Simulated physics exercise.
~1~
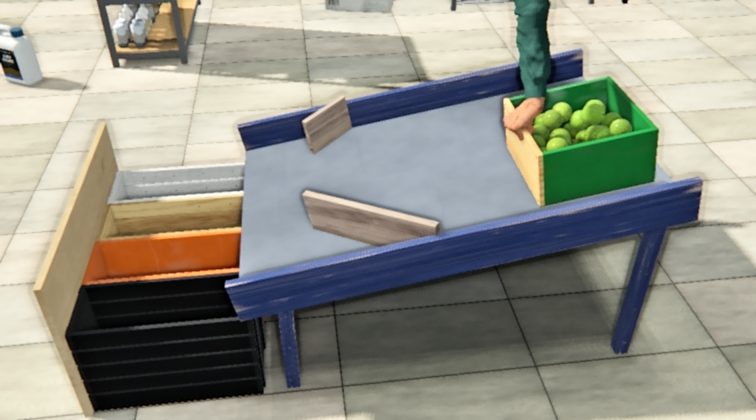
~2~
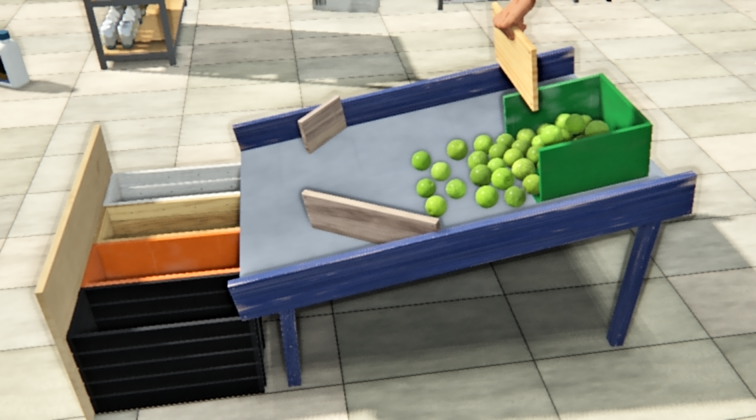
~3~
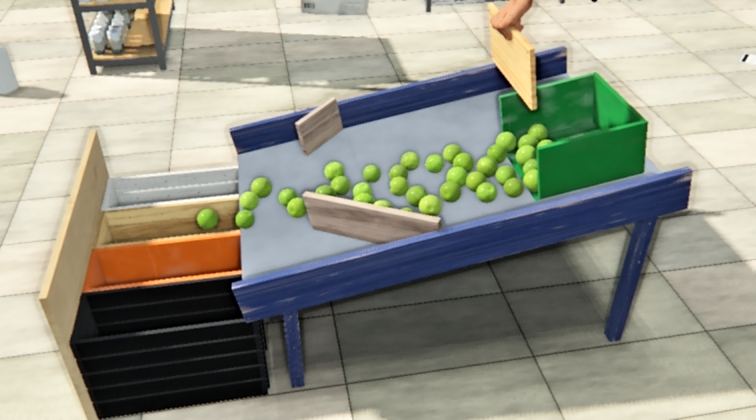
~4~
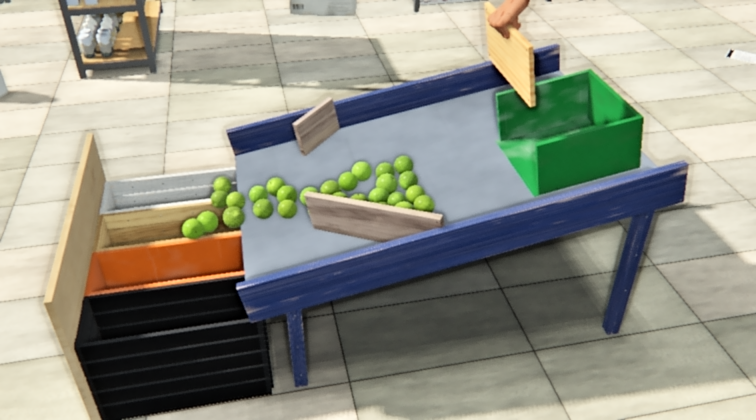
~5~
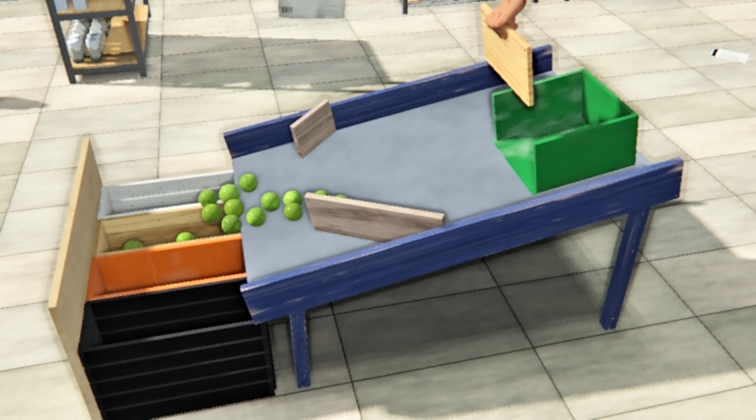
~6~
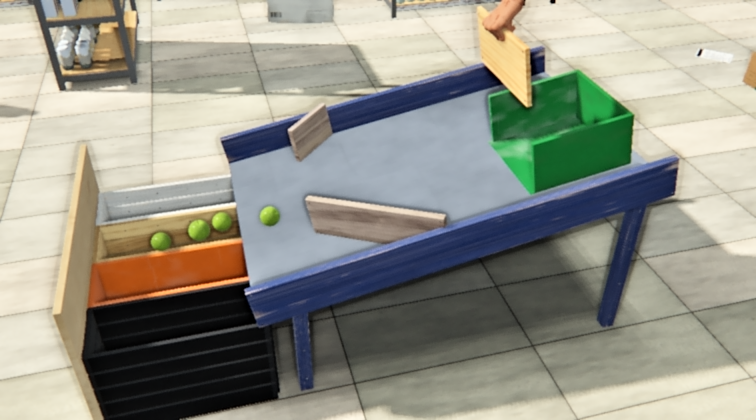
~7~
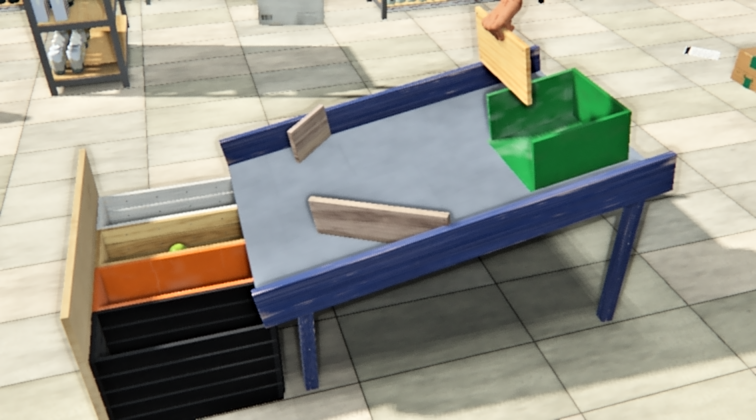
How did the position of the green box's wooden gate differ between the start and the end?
At the start the gate stood across the left side of the green box, holding the apples in. By the end it was raised above the table, held up by a hand and leaving that side of the box open.
